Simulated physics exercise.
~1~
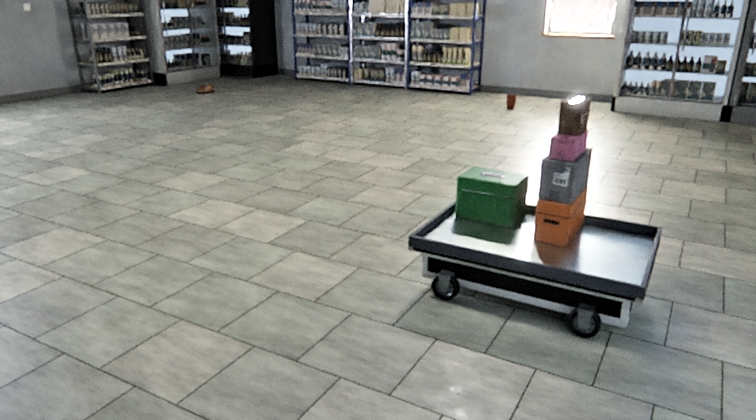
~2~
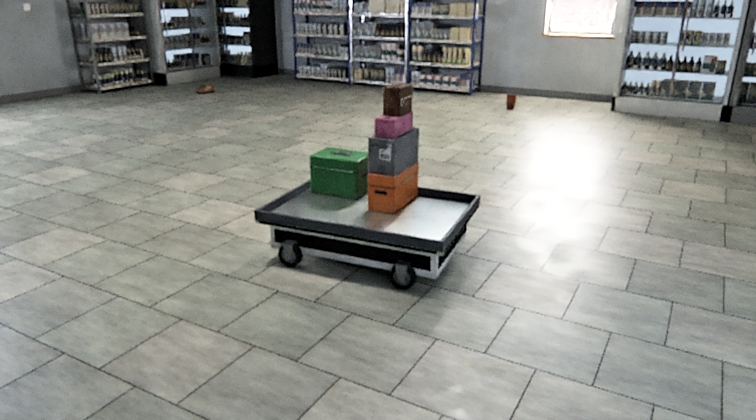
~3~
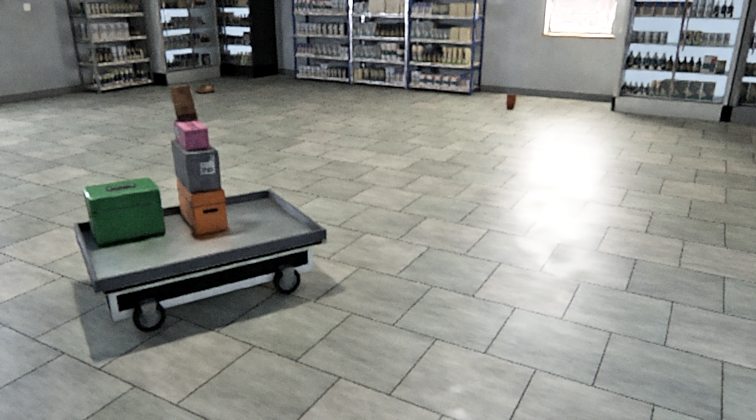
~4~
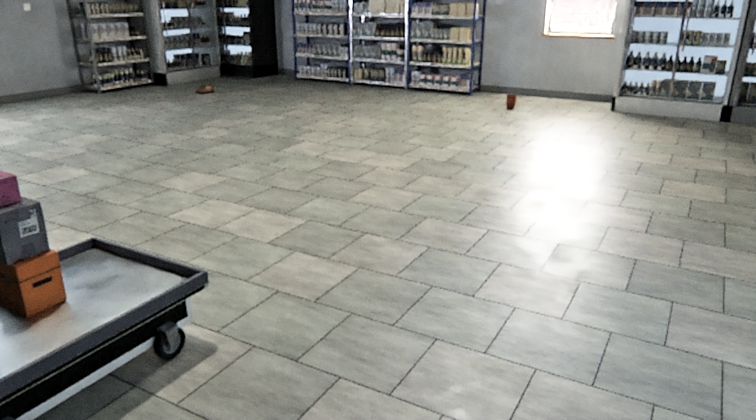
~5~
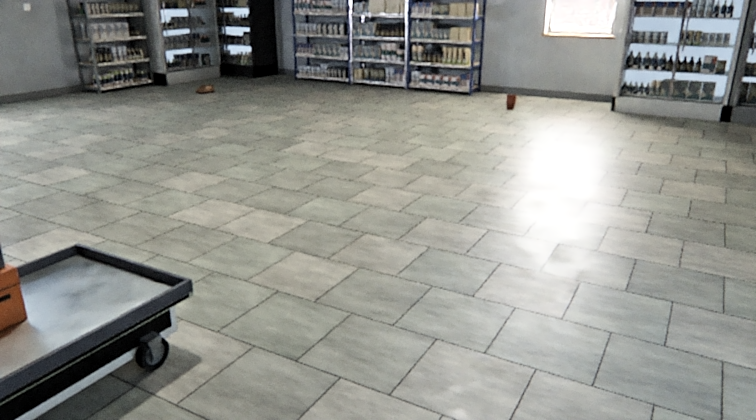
A flat cart carrying stacked boxes moving left across a tiled floor, turning, its top box leaning, and stopping partly out of view.
